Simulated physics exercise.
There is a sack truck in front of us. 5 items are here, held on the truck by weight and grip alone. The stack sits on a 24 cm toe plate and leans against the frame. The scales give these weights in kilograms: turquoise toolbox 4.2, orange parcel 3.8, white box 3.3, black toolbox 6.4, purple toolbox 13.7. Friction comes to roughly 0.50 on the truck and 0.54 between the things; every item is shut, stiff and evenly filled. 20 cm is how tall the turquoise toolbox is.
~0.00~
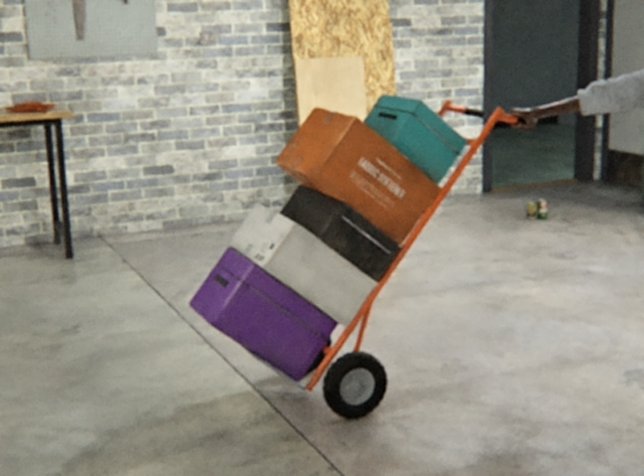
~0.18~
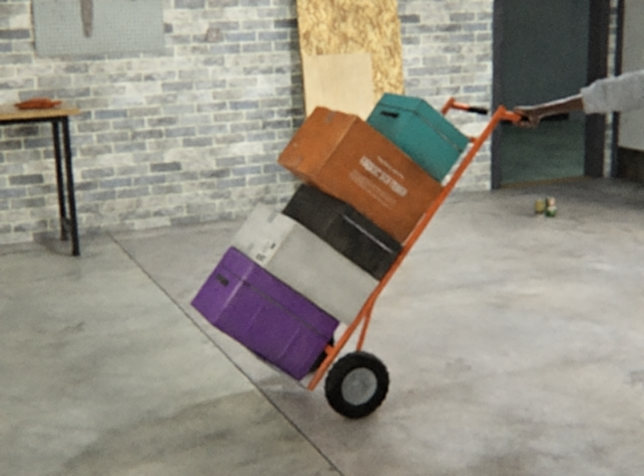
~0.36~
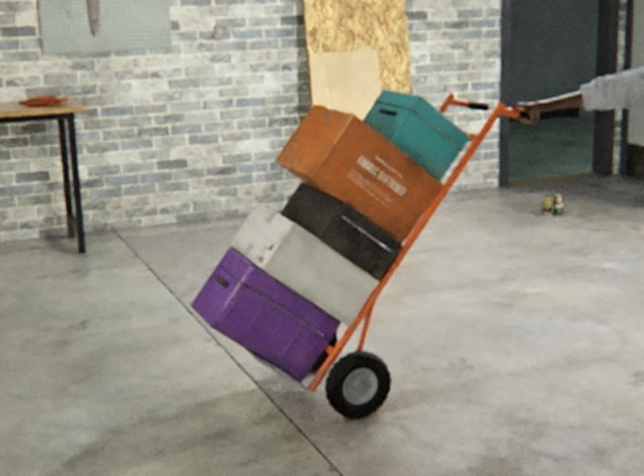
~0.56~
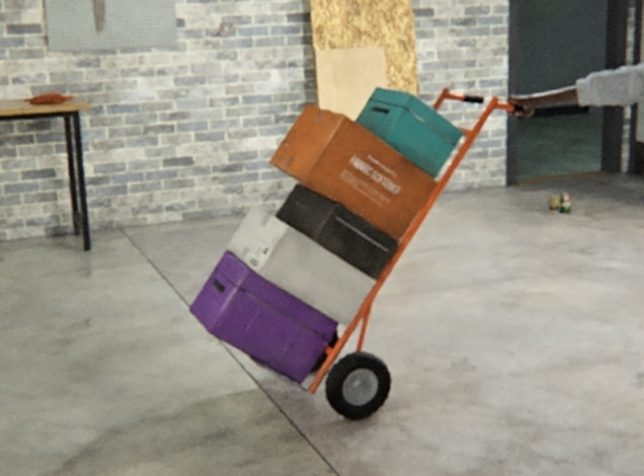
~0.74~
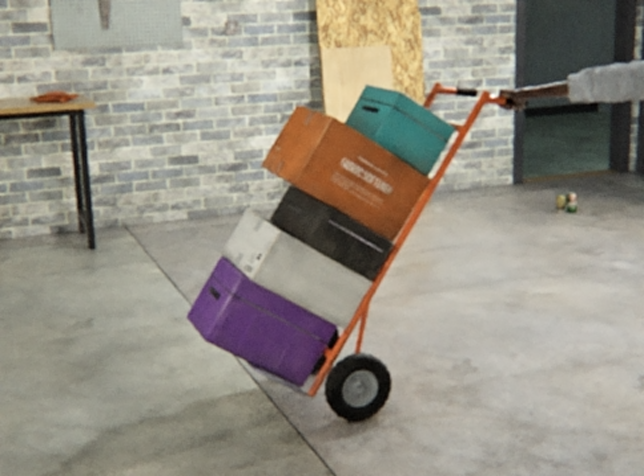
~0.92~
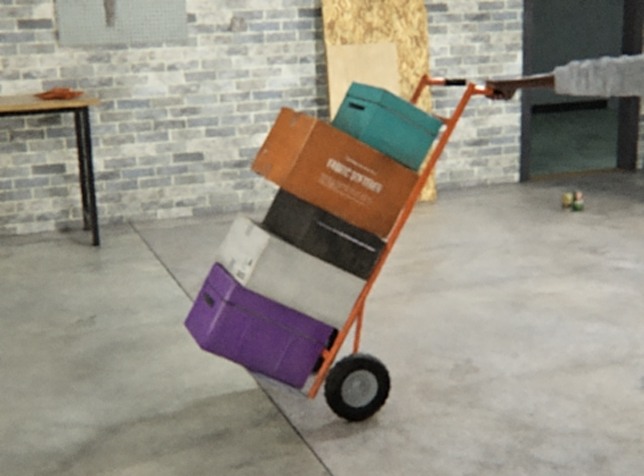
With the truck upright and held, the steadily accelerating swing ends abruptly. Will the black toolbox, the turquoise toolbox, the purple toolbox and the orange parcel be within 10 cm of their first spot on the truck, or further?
The black toolbox most likely sticks around. The turquoise toolbox most likely sticks around. The purple toolbox most likely sticks around. The orange parcel most likely sticks around.
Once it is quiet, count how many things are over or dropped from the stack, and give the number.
All told, 0.
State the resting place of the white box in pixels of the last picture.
Near (244, 312).
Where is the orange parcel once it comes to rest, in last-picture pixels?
It finishes at roughly (234, 208).
After 1.52 s, truck 14° back.
After 1.92 s, truck upright; turquoise toolbox moved 3 cm near (249, 139); orange parcel moved 2 cm near (228, 208); black toolbox moved 2 cm near (250, 263).
After 2.12 s, truck upright; turquoise toolbox 6° off its base near (233, 138); orange parcel 6° off its base near (218, 208); black toolbox 4° off its base near (245, 263).
After 2.42 s, truck upright.
In the end (2.8 s), all 5 under 10 cm from the start. In the last view, black toolbox near (255, 263), turquoise toolbox near (257, 139).
